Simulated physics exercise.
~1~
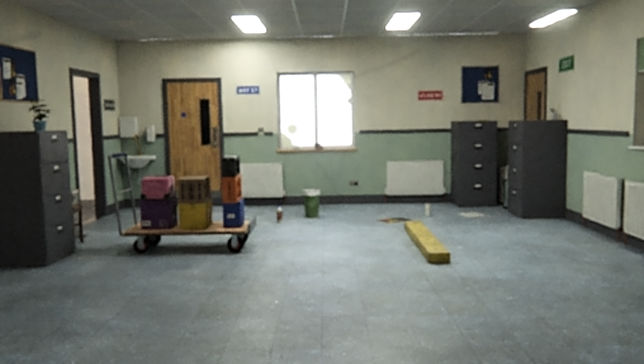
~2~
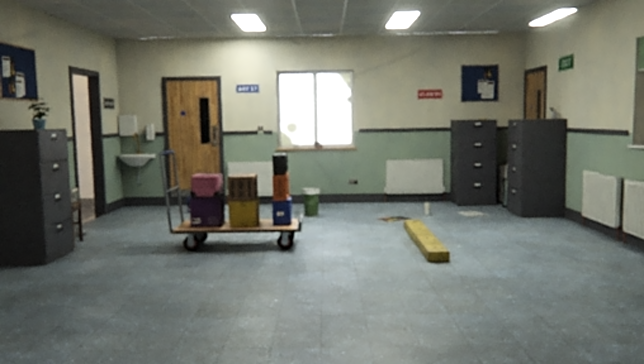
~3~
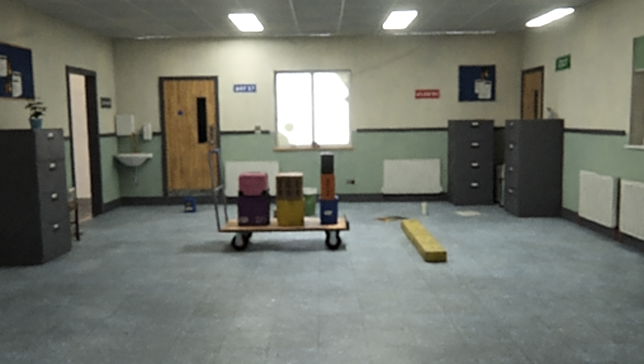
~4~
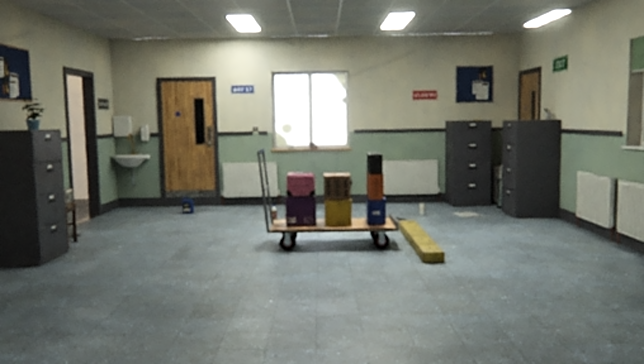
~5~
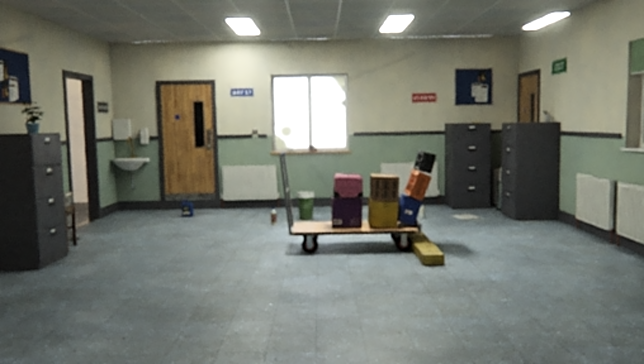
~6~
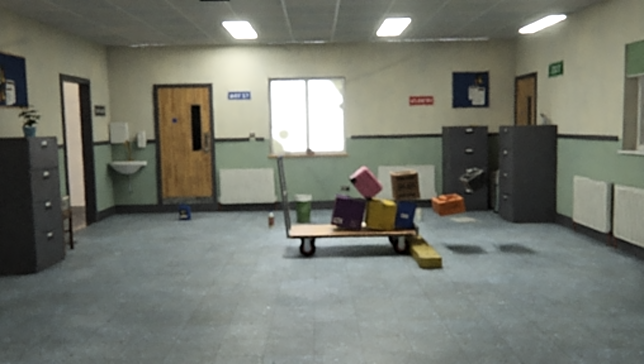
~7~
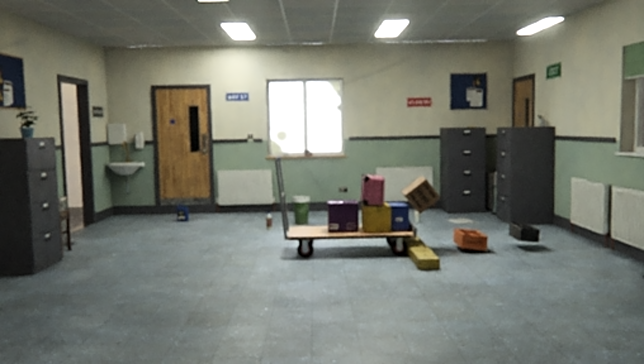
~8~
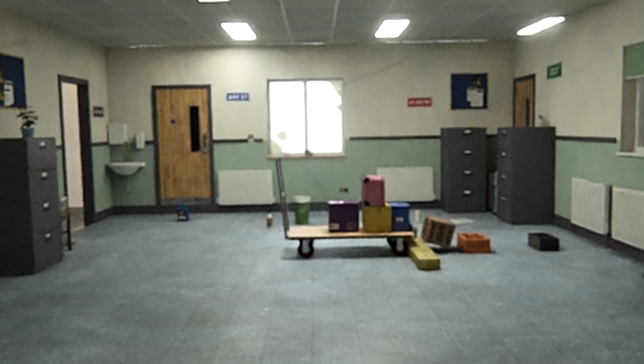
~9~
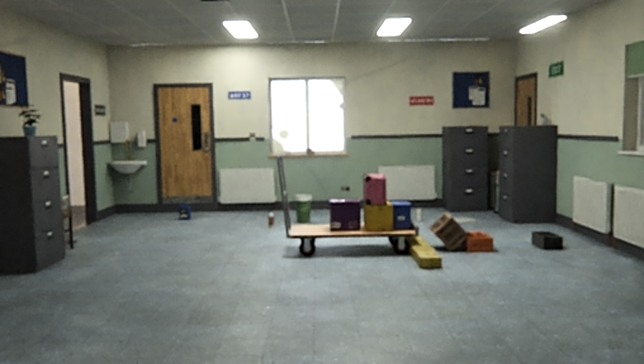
A loaded trolley rolls right, stops at a yellow kerb, and three crates tumble off the front.
